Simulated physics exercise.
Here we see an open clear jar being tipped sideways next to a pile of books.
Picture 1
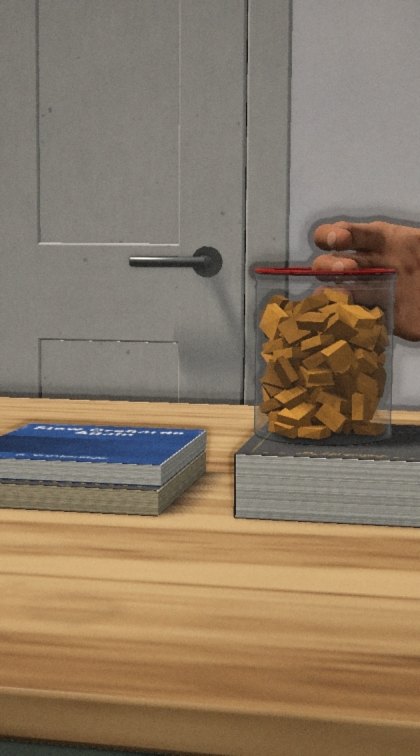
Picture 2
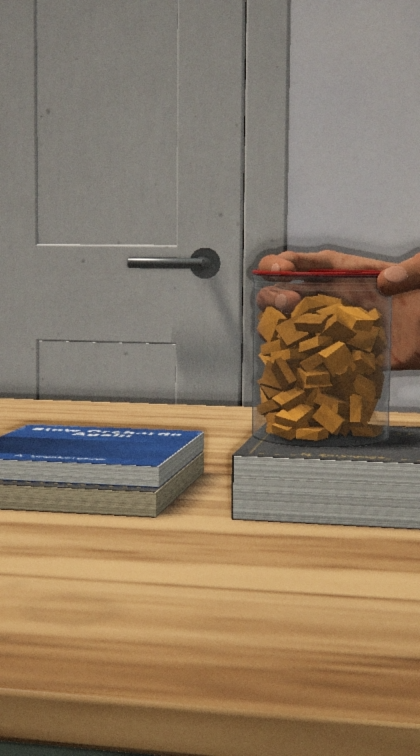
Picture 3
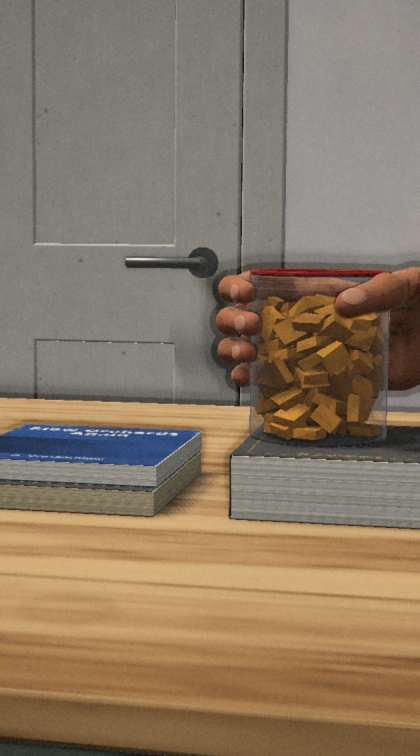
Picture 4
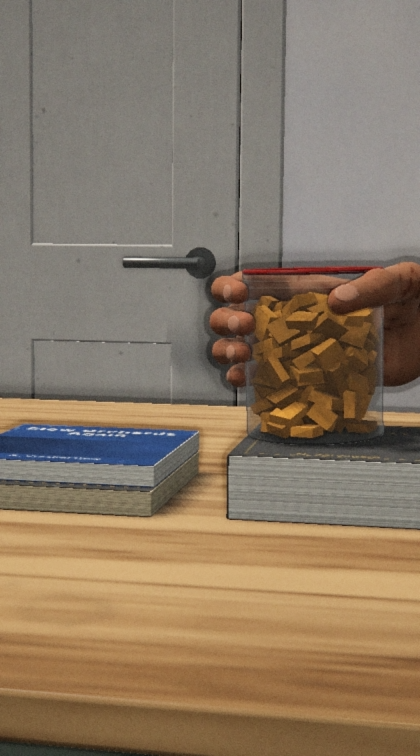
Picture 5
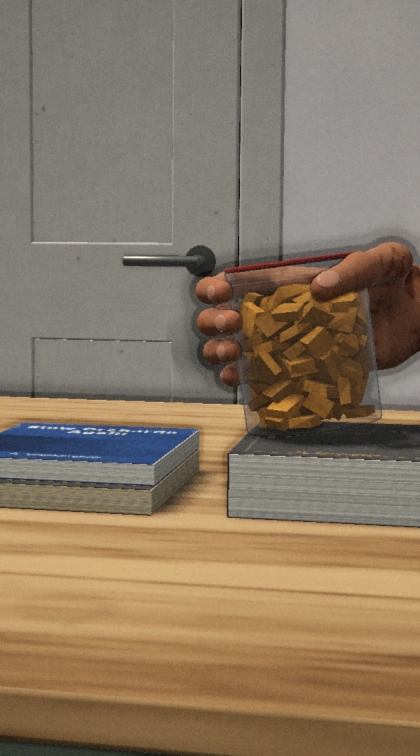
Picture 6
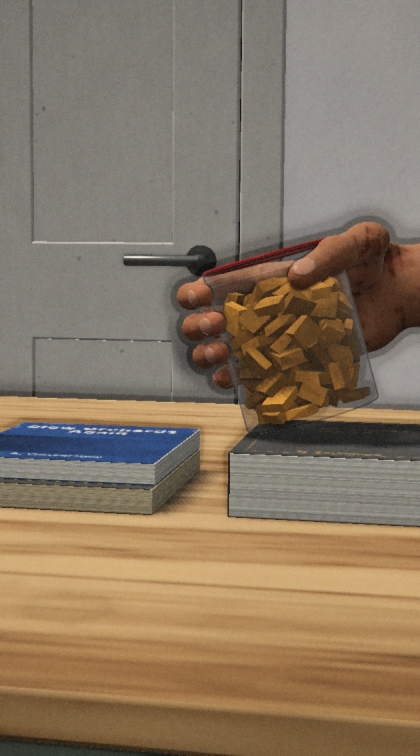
A hand reaching around a clear jar of orange-brown chunks on a thick book, gripping it, then lifting and tilting it left.
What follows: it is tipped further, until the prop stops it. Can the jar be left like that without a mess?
Resting there: Filling partly lost.
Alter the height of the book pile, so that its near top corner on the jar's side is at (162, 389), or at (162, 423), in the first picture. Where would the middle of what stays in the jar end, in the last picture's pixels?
Case 1: (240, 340); case 2: (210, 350).
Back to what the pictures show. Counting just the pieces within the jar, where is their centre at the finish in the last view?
It comes out near (170, 391) in the last picture, I'd say.
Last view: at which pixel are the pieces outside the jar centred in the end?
Near (61, 430).
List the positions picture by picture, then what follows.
Jar at (324, 353), three quarters full of small crackers; book pile at (89, 452), its top below the jar's foot, in the first picture.
Jar at (321, 354), upright; rim at (257, 272); top of the contents at (312, 322), in the second picture.
Jar at (319, 354), upright; rim at (254, 272); book pile at (85, 453), in the third picture.
Jar at (314, 352), upright; rim at (247, 272); top of the contents at (304, 320), in the fourth picture.
Jar at (304, 343), leaning 8°; rim at (229, 271); book pile at (82, 451), in the fifth picture.
Jar at (291, 335), leaning 16°; rim at (207, 275); book pile at (83, 451), its top below the jar's foot, in the sixth picture.
Then, 0.36 s after the last picture, the jar leans 39°; everything is still inside.
Then, 0.81 s after the last picture, the jar leans 68°; everything is still inside.
Then, 1.30 s after the last picture, the jar leans 99°; a stray few of the small crackers out of it.
At rest, the jar rests on the book pile at 101°; a small part of the small crackers out of it.
